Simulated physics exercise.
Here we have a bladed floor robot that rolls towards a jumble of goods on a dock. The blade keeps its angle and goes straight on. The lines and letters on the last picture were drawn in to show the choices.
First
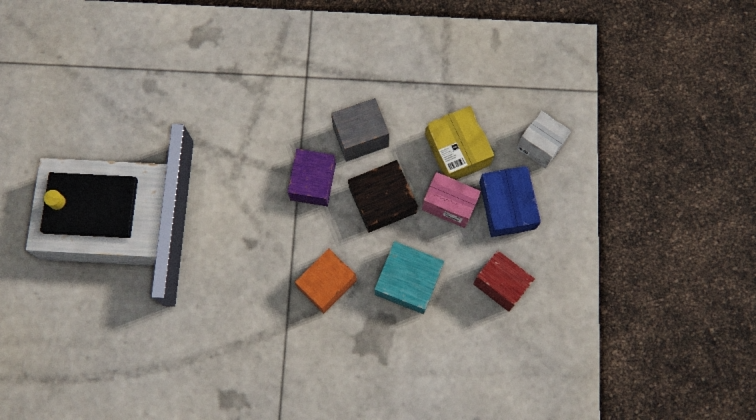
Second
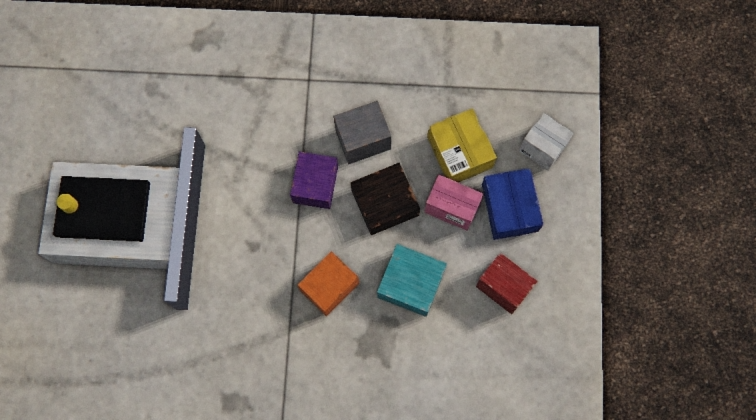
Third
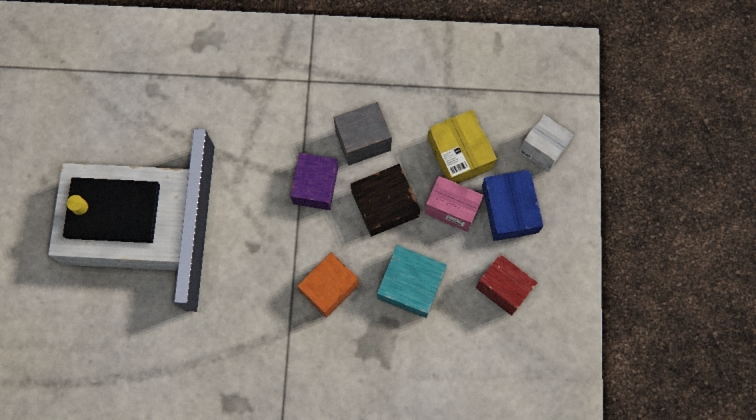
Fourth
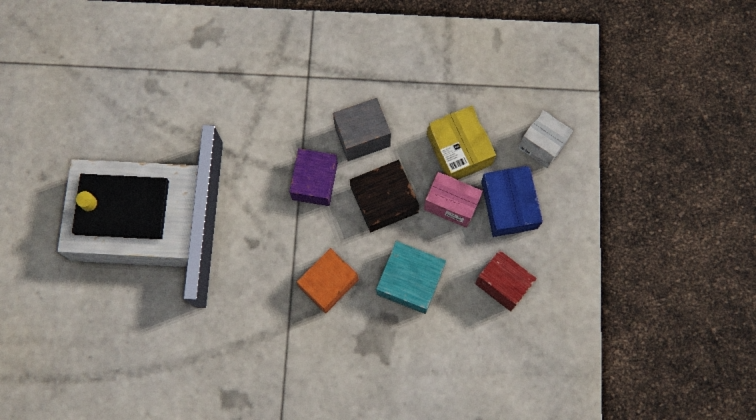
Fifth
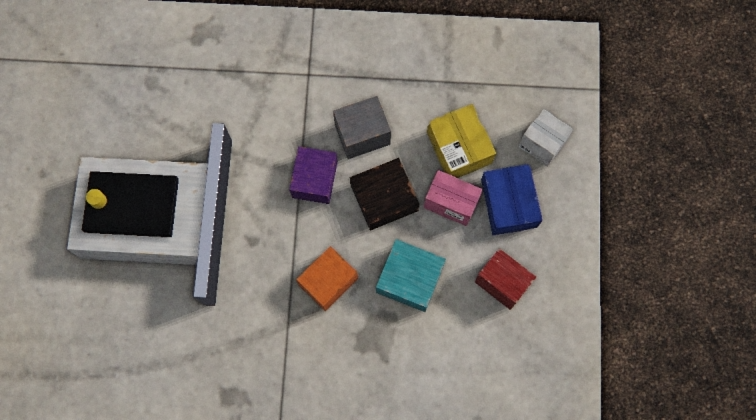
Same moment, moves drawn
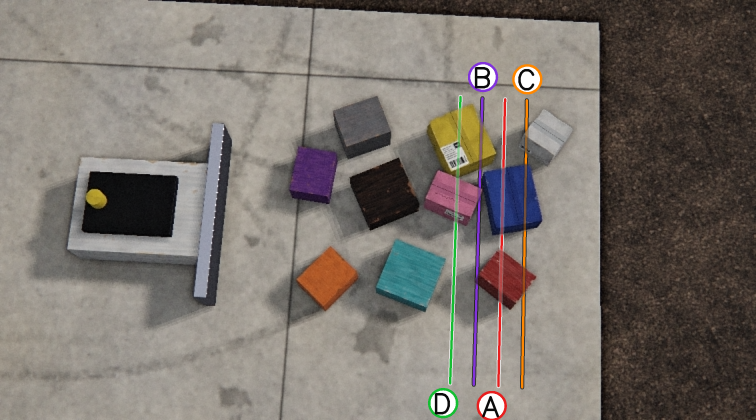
On a concrete dock, a white robot with a wide upright blade rolled slowly a short way right toward a scattered group of colourful boxes and crates, which all stayed where they were.
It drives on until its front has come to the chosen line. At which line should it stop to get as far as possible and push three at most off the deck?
No fourth one falls up to C.
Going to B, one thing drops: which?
The blue parcel.
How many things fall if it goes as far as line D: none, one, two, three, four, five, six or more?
One.
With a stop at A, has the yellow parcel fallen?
No.
On the marked copy, A at (502, 237); B at (478, 236); C at (525, 238); D at (456, 234).
Following C. Soon after the start, robot (250, 210); grey crate (372, 125); orange crate (355, 276).
Later, robot (365, 216); blue parcel (608, 204); red crate (561, 282).
In the end, robot (453, 221); pink parcel over the edge; red crate over the edge; three fallen.
As for the rest, A is within the limit but short; B is within the limit but short; D is within the limit but short.
